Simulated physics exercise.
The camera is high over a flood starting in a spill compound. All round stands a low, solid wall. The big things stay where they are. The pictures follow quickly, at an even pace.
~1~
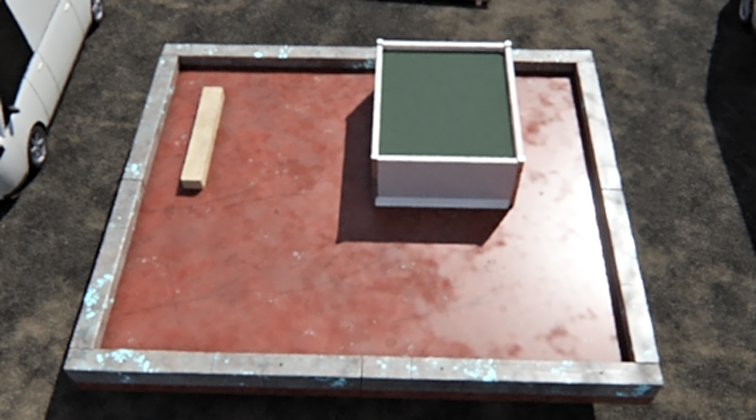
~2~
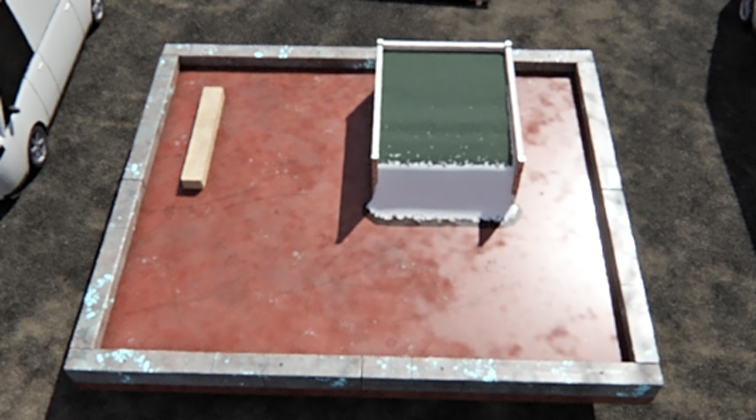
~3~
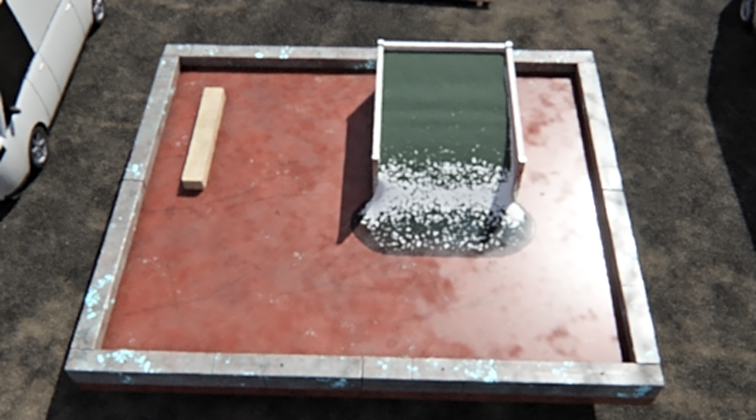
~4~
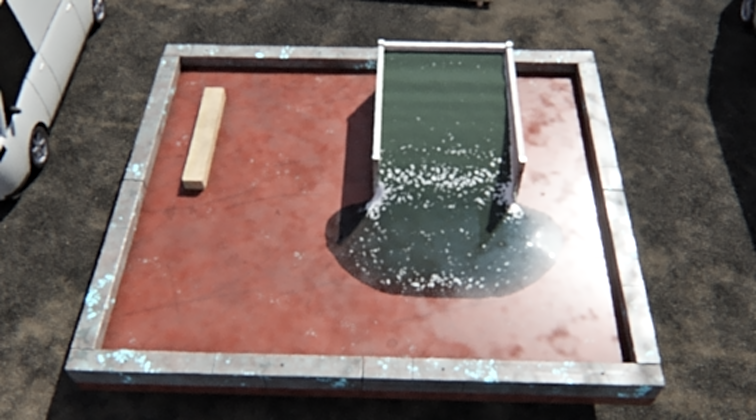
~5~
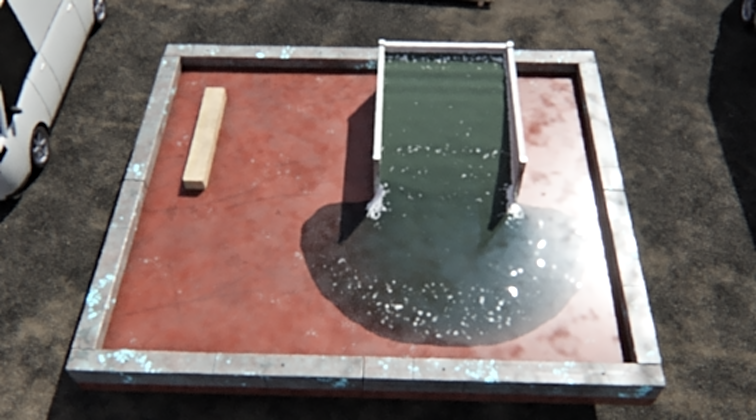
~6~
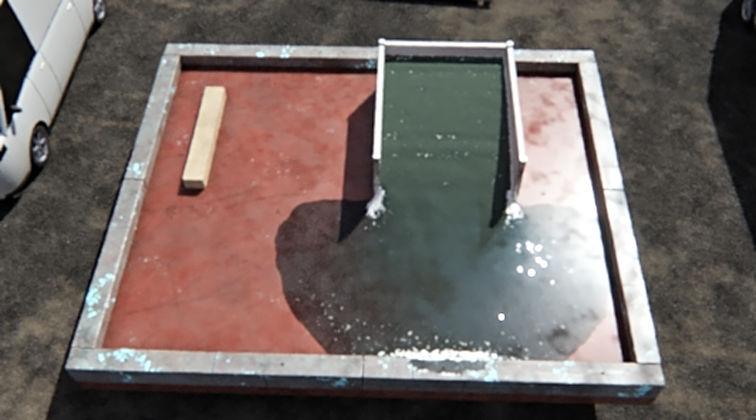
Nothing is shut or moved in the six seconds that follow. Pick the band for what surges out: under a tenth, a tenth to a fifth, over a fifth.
The share lost is above a fifth.
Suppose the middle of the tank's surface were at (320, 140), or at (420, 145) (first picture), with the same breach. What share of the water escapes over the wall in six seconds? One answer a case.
In turn 28 and 30 per cent.
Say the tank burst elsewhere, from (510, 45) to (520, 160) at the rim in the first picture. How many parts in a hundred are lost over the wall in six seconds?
Some 40 per cent.
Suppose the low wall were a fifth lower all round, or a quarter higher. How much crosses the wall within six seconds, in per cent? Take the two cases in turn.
In turn 32 and 14 per cent.
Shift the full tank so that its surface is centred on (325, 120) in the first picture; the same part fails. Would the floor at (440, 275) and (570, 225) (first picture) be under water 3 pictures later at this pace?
One after the other: Covered, no water.
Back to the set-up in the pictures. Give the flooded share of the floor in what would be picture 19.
Some 45 per cent.
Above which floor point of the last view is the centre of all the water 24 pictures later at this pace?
Around (397, 248).
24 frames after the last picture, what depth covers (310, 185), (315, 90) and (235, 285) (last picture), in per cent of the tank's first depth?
In that order: 0, 0 and 8 per cent.
A moment on, water covers 35 % of the floor; the low wall has let 0 % over.
Next, water covers 35 % of the floor; the low wall has let 2 % over.
Then, water covers 40 % of the floor; the low wall has let 15 % over.
Later, water covers 60 % of the floor; the low wall has let 22 % over.
In the end, water covers 85 % of the floor; the low wall has let 22 % over.
